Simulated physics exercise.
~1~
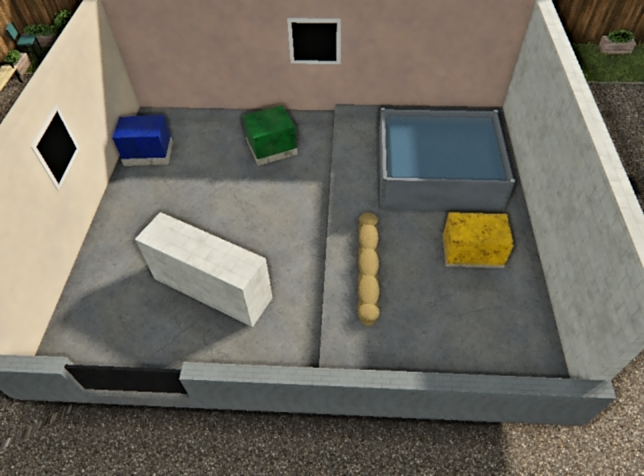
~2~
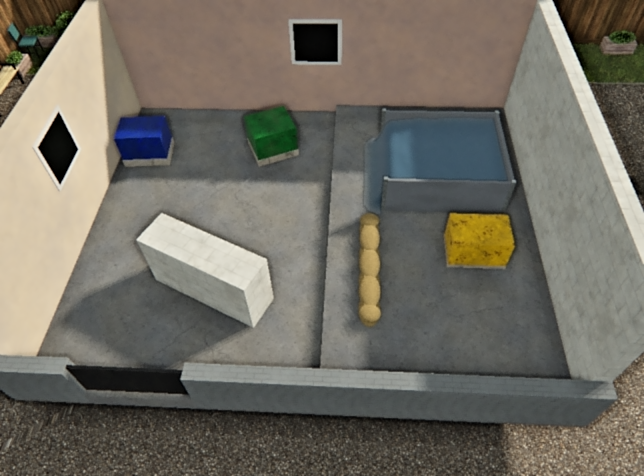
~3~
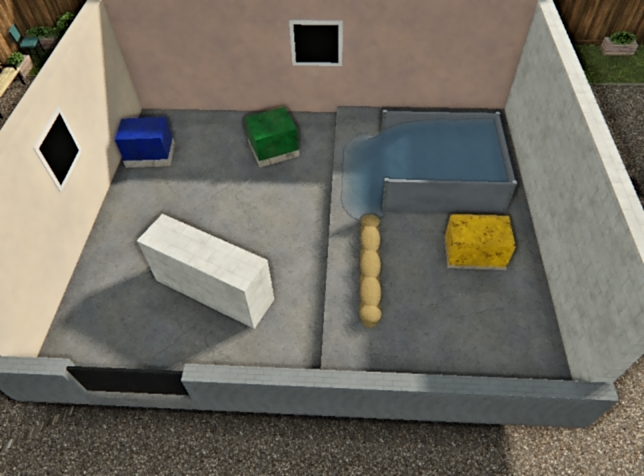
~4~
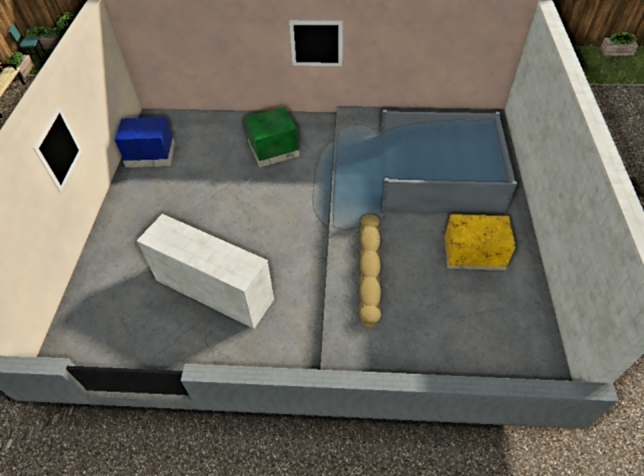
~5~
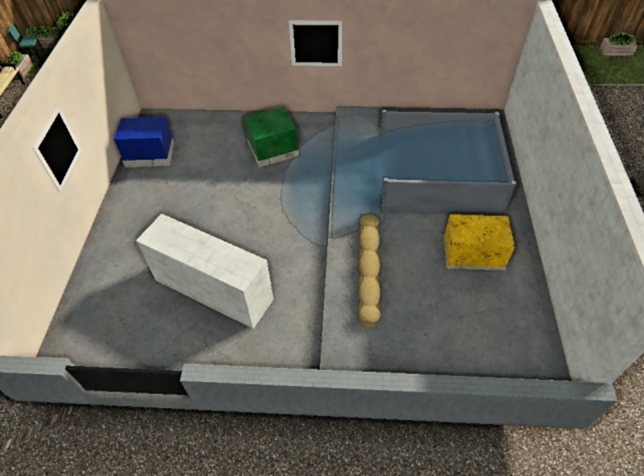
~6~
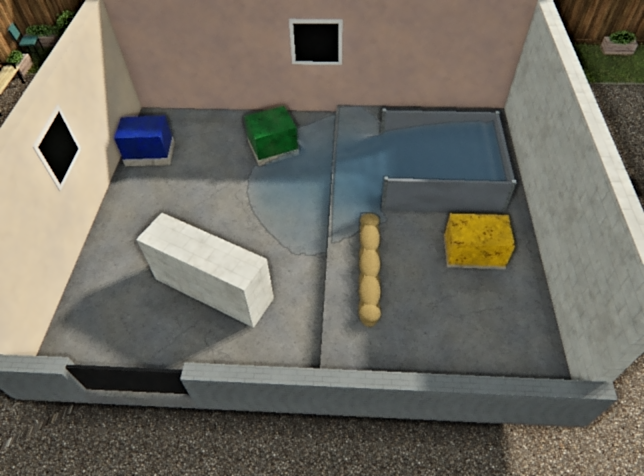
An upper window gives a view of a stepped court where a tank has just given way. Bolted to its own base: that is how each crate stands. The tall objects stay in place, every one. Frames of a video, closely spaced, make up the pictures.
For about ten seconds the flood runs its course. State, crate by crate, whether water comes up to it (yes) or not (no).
As I see it, the blue crate is affected by the water; the yellow crate is unaffected by the water; the green crate is affected by the water.
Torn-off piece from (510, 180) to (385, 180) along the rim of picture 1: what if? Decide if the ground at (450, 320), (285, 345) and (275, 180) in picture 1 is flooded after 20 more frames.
Those three places would be soaking, soaking and soaking, in that order.
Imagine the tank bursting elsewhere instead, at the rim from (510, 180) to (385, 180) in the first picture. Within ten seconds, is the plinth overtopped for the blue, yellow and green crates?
In my view the blue crate is never reached; as for the yellow crate, it gets reached; the green crate is never reached.
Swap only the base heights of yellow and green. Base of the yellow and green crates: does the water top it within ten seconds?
I reckon the yellow crate is left unharmed but the green crate is inundated.
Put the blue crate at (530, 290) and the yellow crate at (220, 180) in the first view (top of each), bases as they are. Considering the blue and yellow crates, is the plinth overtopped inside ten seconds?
Note - blue crate stays out of reach, yellow crate is caught.
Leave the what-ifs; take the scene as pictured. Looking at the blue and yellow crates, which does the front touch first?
That is the blue-painted one.
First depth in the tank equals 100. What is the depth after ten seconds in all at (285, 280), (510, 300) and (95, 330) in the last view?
First 16, next 0, last 12 in a hundred.
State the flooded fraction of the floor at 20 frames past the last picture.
Close to 55 in a hundred, I think.
A moment on, water covers 35 % of the floor; the blue crate water round its plinth, the yellow crate not reached, the green crate water round its plinth.
Next, water covers 45 % of the floor; the blue crate water round its plinth, the yellow crate not reached, the green crate water round its plinth.
Then, water covers 55 % of the floor; the blue crate water round its plinth, the yellow crate not reached, the green crate water round its plinth.
Later, water covers 65 % of the floor; the blue crate water round its plinth, the yellow crate not reached, the green crate water round its plinth.
In the end, water covers 65 % of the floor; the blue crate was topped, the yellow crate stayed above the water, the green crate was topped.
